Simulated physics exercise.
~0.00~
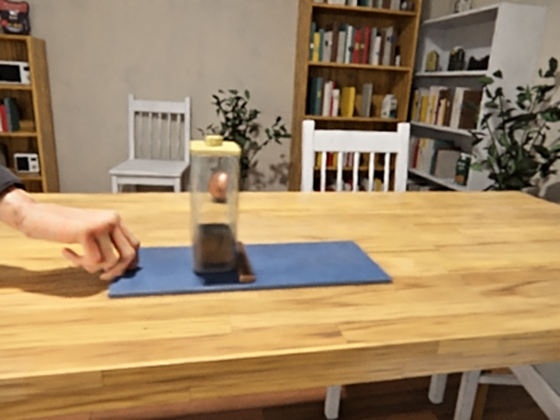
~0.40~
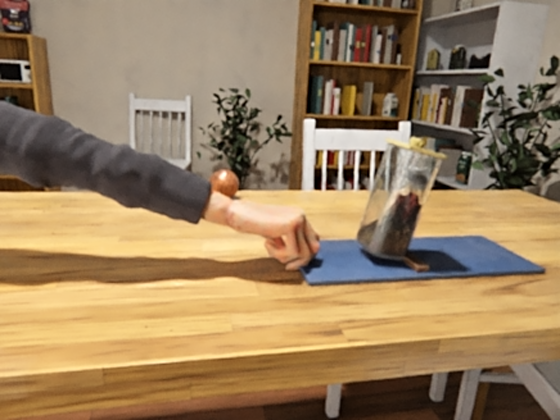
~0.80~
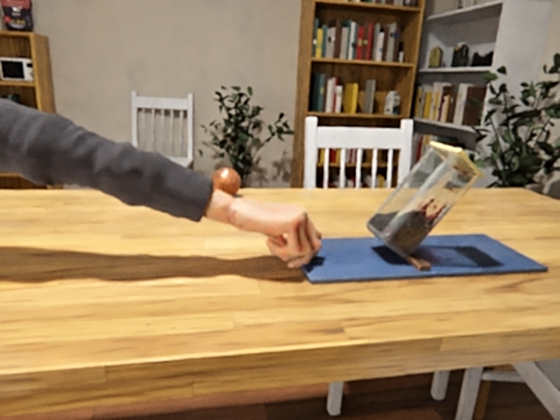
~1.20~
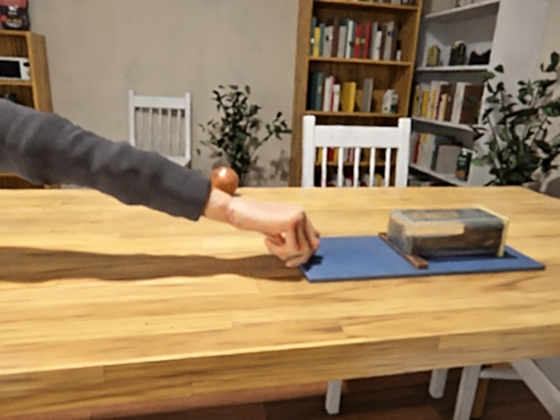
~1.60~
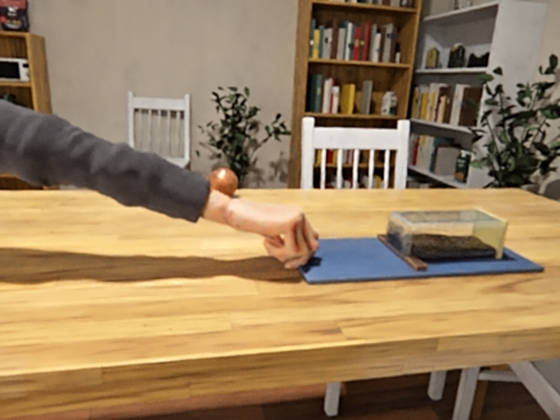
A clear square bottle with a yellowish cap, partly filled with dark liquid, stands on a blue board on a light wooden table, seen from across the table in a room with white chairs, bookshelves and leafy plants. A hand at the left holds the board's edge, and a reddish-brown ball sits farther back on the table. The hand and its grey-sleeved arm move the board to the right and stop. The bottle tips rightward past a small brown strip at its base, leans farther, and topples. It ends lying on its side on the board, the dark liquid settled along its lower side, while the hand stays at the board's edge.
